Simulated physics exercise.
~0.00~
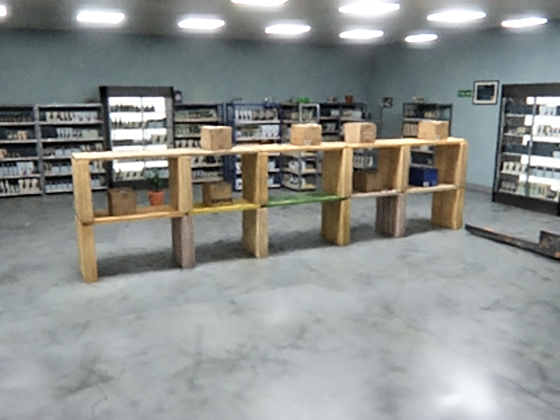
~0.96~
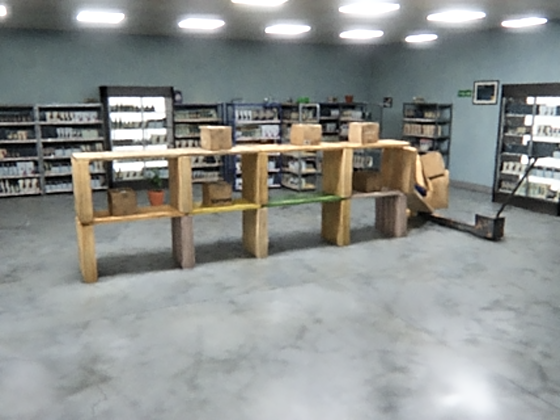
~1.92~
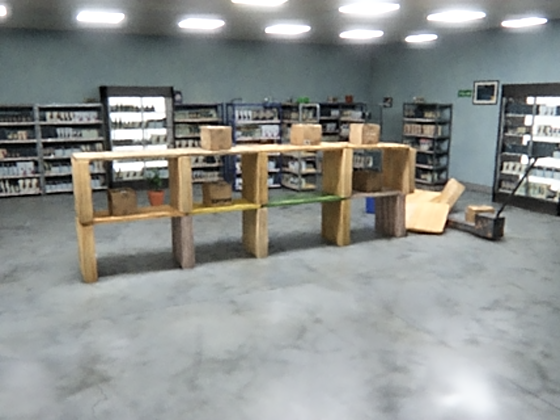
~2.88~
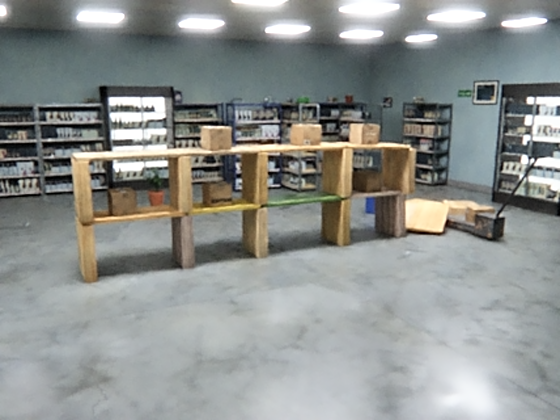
A long two-tier run of boards propped on upright timber slabs stands across a grey shop floor, seen from the front by a still camera, with stocked shelves along the walls behind. Cartons sit on both tiers, and one lower board is yellow, another green. A dark, low jack at the right slides left into the foot of the end upright. The right end gives way, and its slabs, boards and cartons tip and drop. They settle in a heap on the floor beside the jack, while the rest, including the green and yellow boards, stays standing.
